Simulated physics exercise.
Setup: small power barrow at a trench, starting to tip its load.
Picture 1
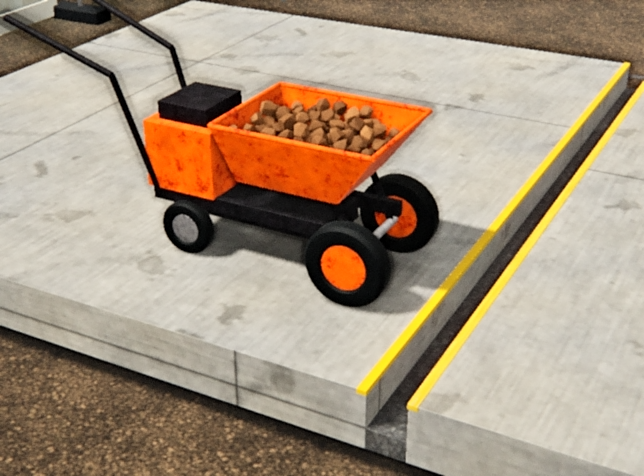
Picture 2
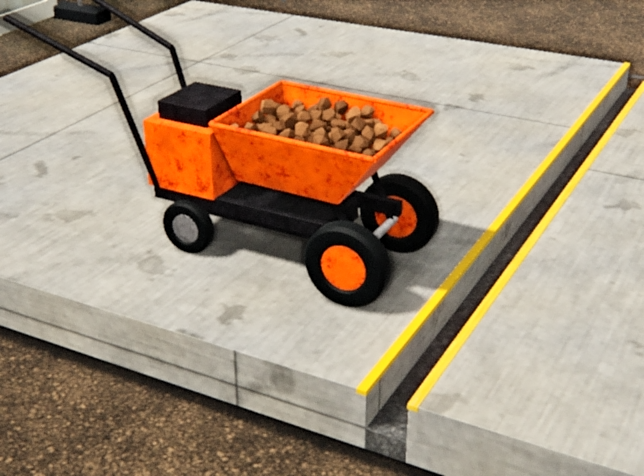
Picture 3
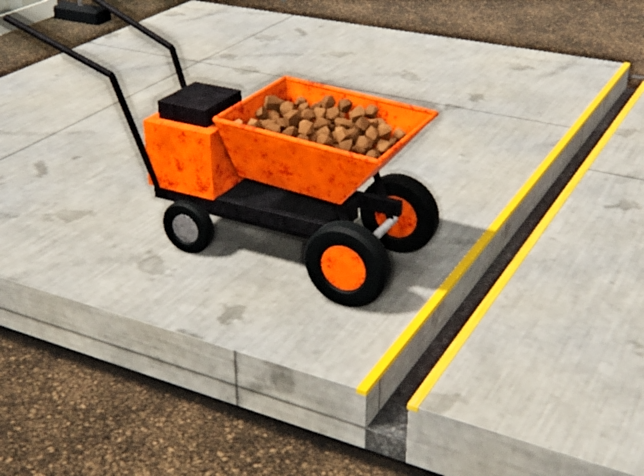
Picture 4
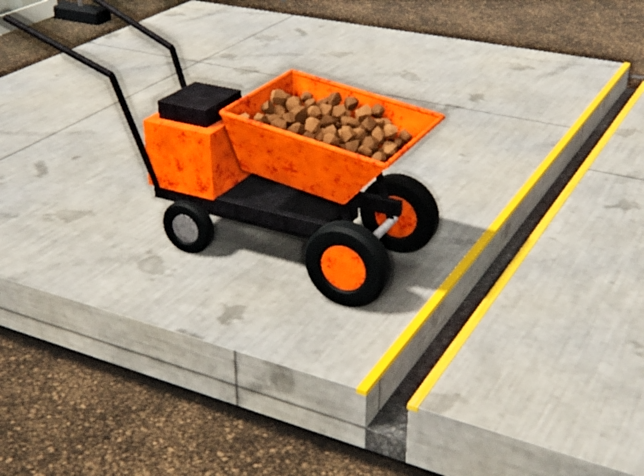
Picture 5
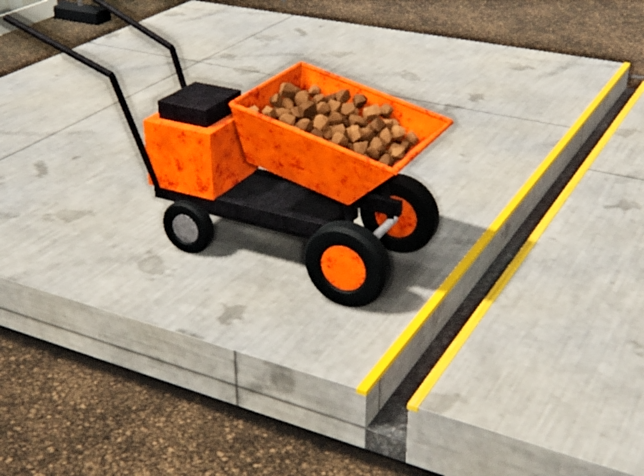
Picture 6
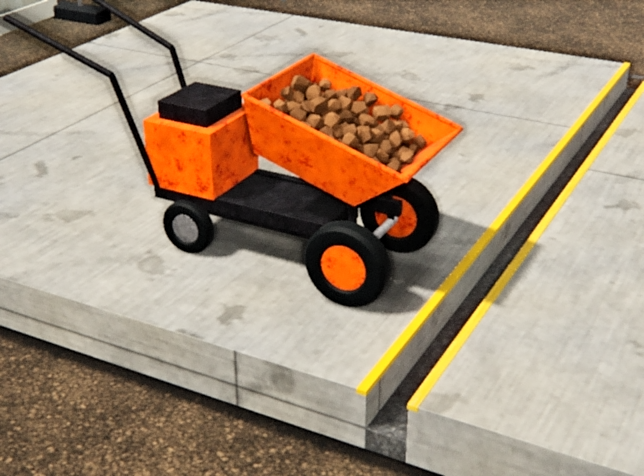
On a pale concrete slab beside a narrow, yellow-edged trench, a small orange power barrow stands with its skip level and heaped with brown clods. The skip begins to tilt, barely at first, then its back rises clearly as the front lip leans toward the trench, while the wheels stay put.
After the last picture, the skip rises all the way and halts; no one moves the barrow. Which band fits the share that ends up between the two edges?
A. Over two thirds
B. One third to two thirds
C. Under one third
Under one third.
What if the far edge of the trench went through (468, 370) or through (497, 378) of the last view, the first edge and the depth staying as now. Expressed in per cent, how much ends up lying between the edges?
I'd say some 30 in a hundred, followed by 60 in a hundred.
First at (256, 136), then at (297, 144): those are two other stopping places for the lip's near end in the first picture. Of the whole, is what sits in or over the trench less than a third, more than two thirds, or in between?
Well, for the first stop the answer is in the middle band, and for the second it is in the middle band.
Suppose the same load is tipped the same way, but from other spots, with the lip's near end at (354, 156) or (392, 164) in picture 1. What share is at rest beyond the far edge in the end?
Roughly 80 per cent at the first spot and 100 per cent at the second.
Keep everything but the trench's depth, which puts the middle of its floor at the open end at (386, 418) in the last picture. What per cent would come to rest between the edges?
Estimated share: Approx. 0 per cent.
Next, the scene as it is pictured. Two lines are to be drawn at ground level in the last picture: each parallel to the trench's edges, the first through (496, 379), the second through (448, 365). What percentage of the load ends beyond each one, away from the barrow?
60 % and 90 %.
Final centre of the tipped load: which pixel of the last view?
About (553, 313).
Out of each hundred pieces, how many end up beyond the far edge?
Estimate: Around 95 per cent.
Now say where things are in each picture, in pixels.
In the first frame, lip of the skip at (372, 160), level; top of the load at (317, 127), clay clods; first edge of the trench at (394, 349); far edge at (444, 363), the trench under half as wide as the skip, and about as deep as wide.
In the second frame, lip of the skip at (374, 160), level; top of the load at (318, 127).
In the third frame, lip of the skip at (379, 163), tipped barely; top of the load at (308, 116).
In the fourth frame, lip of the skip at (386, 166), tipped a little; top of the load at (314, 113).
In the fifth frame, lip of the skip at (395, 172), tipped a little; top of the load at (297, 115).
In the sixth frame, lip of the skip at (406, 180), tipped clearly; top of the load at (307, 109); first edge of the trench at (394, 349); far edge at (444, 363).
Soon after the last picture, skip tipped steeply; all in the skip.
A little later, skip tipped right over; about two thirds in the skip; about a third beyond it; a small part falling.
Later still, skip tipped right over; a small part in the skip; most beyond it.
At rest, skip tipped right over; a small part in the skip; a stray few in or heaped over the trench; nearly all beyond it.
